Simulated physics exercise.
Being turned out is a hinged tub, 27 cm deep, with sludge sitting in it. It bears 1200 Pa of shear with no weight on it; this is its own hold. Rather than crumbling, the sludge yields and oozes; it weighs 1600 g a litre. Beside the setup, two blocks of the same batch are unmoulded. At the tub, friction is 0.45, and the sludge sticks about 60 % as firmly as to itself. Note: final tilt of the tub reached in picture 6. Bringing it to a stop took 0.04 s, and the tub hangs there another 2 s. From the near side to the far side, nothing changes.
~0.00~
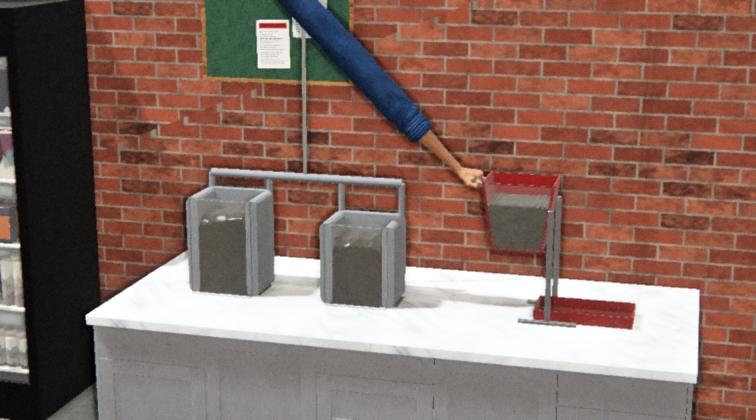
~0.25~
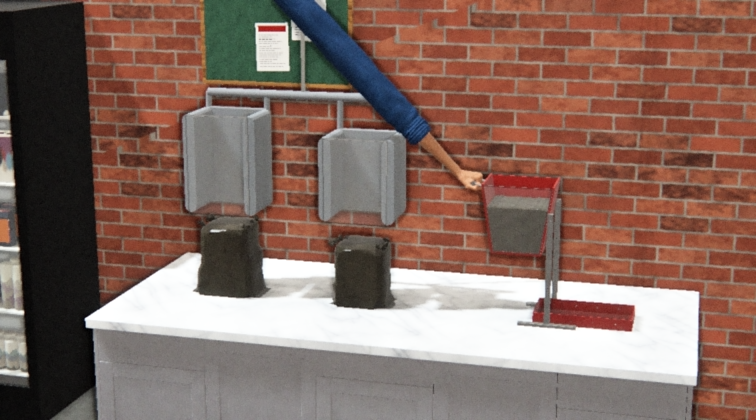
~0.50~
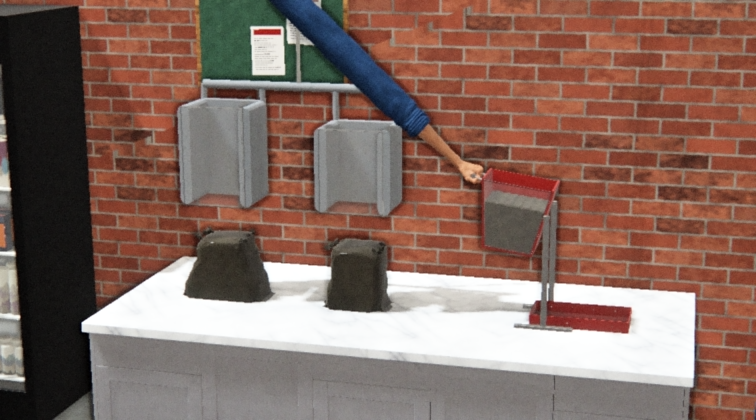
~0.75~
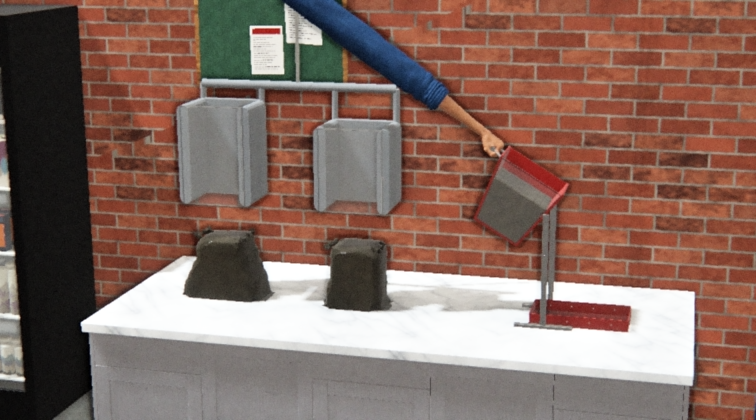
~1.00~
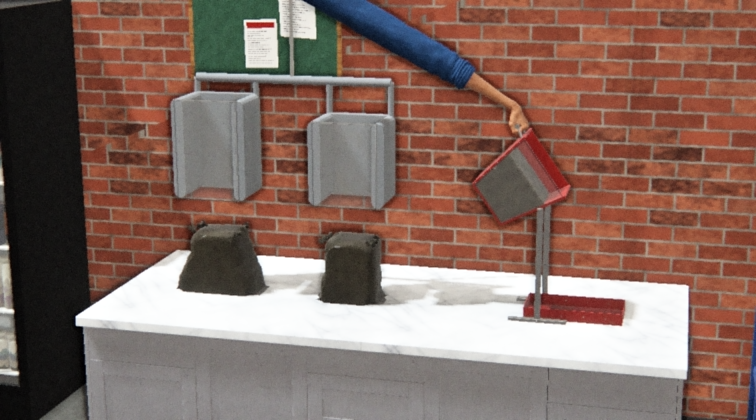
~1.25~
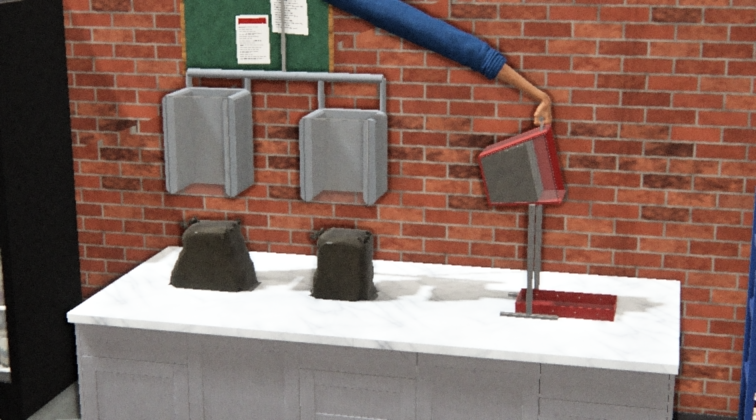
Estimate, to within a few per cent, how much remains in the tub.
Roughly 100 per cent remains in the tub.
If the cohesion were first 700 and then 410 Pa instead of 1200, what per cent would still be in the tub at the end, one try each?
First 100 %, second 75 %.
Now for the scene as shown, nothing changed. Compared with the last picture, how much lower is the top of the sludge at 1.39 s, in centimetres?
I reckon it's close to 0 cm.
By 1.39 s, the tub is at 76 degrees and holds 100 %.
By 1.56 s, the tub is at 76 degrees and holds 100 %.
By 1.73 s, the tub is at 76 degrees and holds 100 %.
By 1.90 s, the tub is at 76 degrees and holds 100 %.
By 3.25 s, at the end, the tub is at 76 degrees and holds 100 %.
